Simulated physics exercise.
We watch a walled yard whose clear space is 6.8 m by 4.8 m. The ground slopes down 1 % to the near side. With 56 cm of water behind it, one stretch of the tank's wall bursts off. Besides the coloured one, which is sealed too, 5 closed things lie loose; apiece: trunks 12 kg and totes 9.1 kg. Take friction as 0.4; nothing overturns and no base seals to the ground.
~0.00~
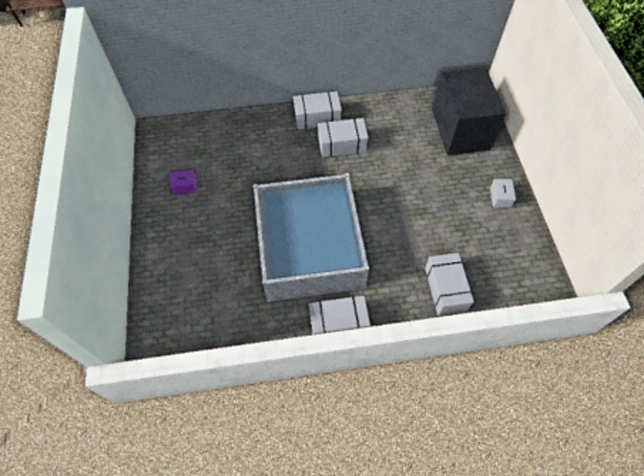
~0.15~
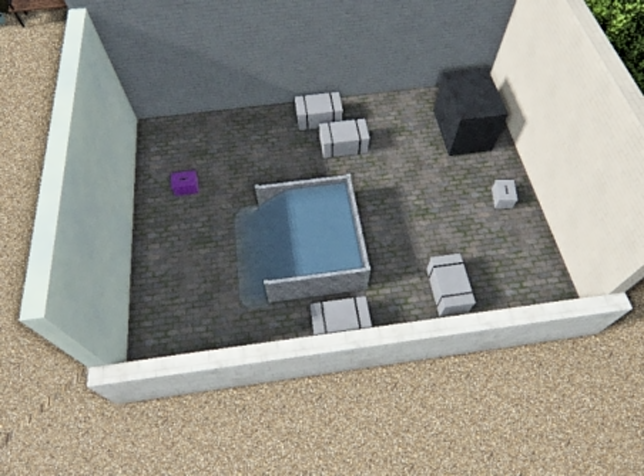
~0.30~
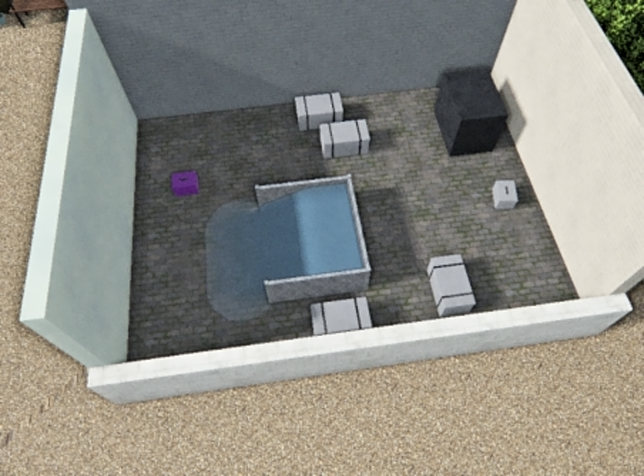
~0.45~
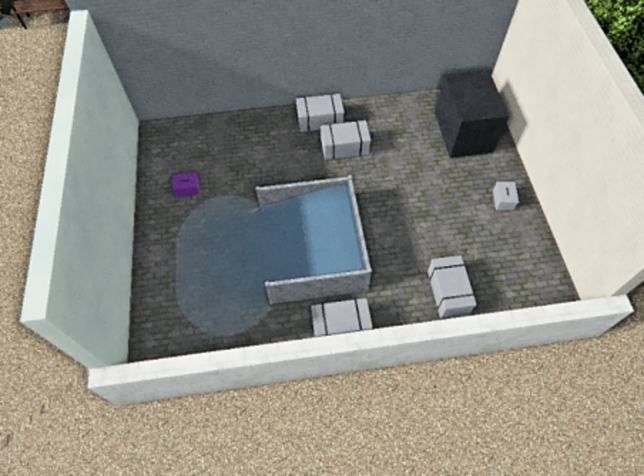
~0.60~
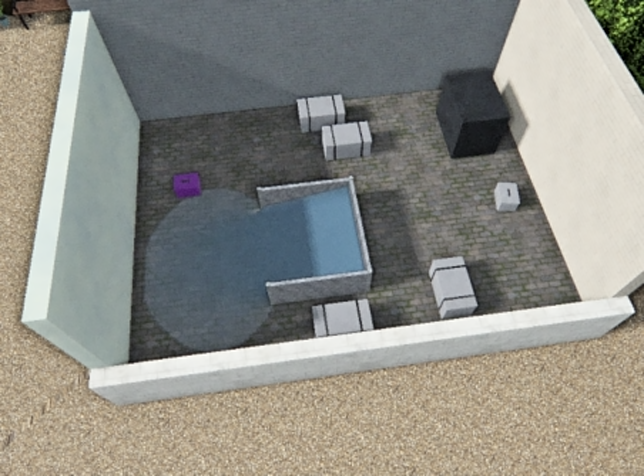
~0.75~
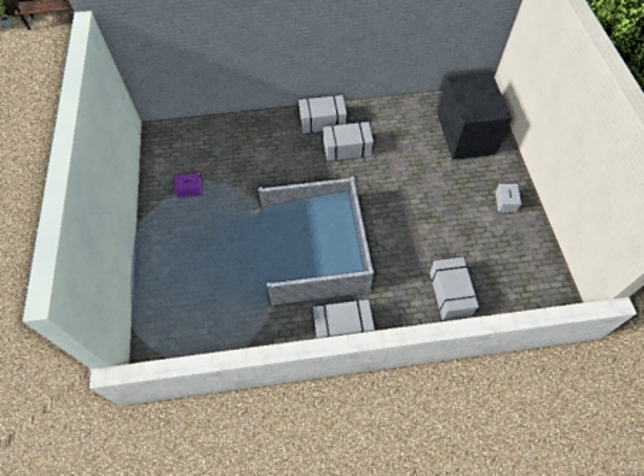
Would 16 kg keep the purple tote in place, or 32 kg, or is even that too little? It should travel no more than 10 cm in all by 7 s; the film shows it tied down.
I expect that only the higher weight holds it.
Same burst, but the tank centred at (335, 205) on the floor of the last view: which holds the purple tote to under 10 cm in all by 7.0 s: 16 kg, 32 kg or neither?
Then neither weight holds it.
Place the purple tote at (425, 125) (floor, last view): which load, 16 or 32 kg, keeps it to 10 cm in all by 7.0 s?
The smaller is enough.
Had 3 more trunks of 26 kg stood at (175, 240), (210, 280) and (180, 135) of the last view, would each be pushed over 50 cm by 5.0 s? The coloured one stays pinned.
In turn: More, more, more.
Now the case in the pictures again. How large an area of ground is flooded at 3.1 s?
Roughly 13 m2.
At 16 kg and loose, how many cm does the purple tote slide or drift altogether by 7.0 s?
Some 40 cm in all.
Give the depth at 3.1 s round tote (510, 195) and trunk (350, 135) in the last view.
Roughly 0 and 0 cm.
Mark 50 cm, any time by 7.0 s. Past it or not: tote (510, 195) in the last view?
Answer: Under.
After 1.4 s the purple tote would be 0 cm from its start with 16 kg and 0 cm from its start with 32 kg; 5 cm of water round it then.
After 3.1 s the purple tote would be 33 cm from its start with 16 kg and 0 cm from its start with 32 kg; 6 cm of water round it then.
After 4.9 s the purple tote would be 37 cm from its start with 16 kg and 0 cm from its start with 32 kg; 5 cm of water round it then.
After 7.0 s the purple tote would be 37 cm from its start with 16 kg and 0 cm from its start with 32 kg; 4 cm of water round it then.
